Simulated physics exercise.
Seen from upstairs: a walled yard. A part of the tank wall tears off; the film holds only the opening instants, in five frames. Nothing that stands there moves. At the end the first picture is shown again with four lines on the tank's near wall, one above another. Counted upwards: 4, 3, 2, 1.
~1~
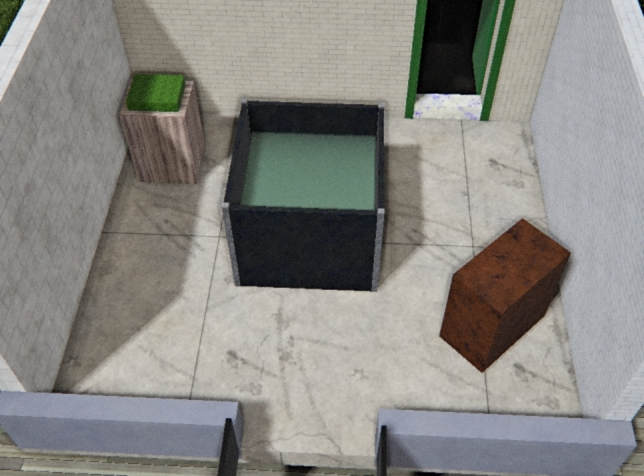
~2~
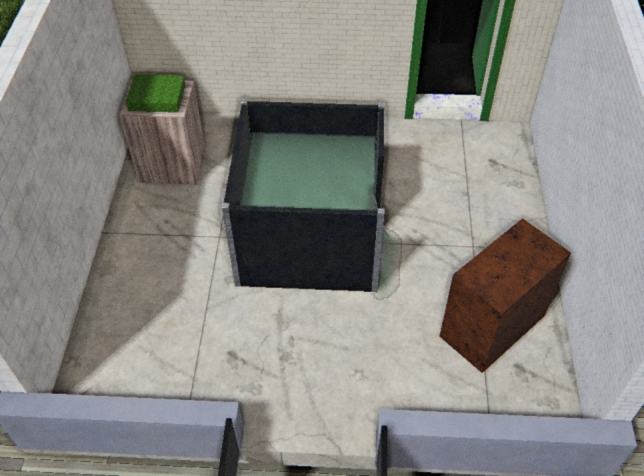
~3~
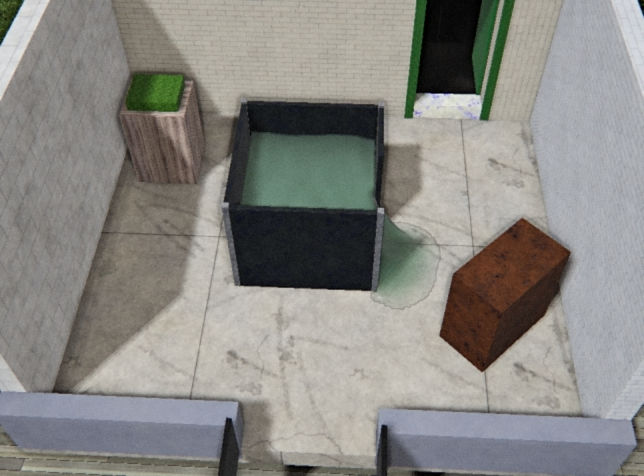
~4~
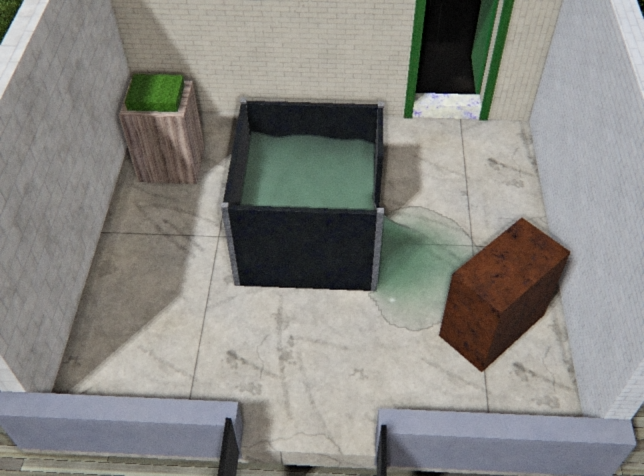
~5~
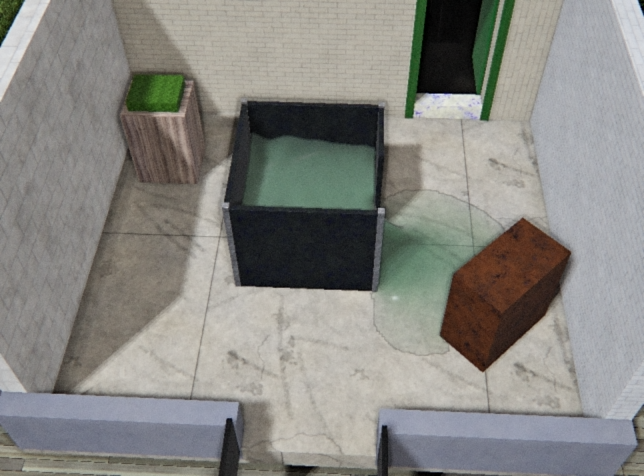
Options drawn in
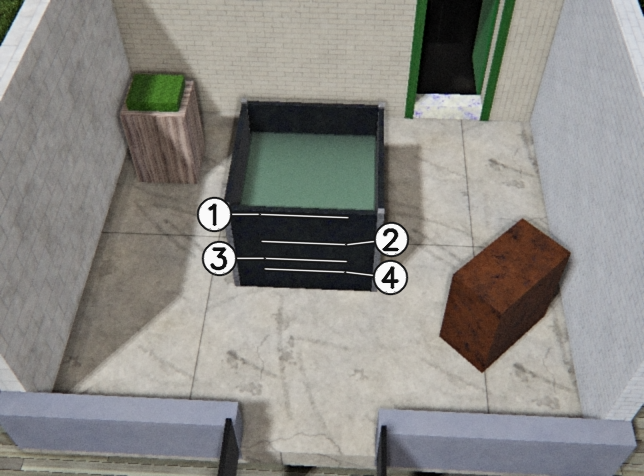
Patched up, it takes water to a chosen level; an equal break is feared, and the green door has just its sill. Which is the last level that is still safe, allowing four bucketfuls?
The answer is level 2.
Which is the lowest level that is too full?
1.
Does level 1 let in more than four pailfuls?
Yes.
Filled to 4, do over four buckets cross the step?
No, that is safe.
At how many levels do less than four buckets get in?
Three.
On the marked copy, 1 at (303, 216); 2 at (304, 243); 3 at (305, 259); 4 at (305, 270); from the bottom up 4, 3, 2, 1.
Choosing 1, about 9 bucketfuls get in.
Choosing 2, a bucket or two gets in.
Choosing 3, nothing gets over.
Choosing 4, nothing gets over.
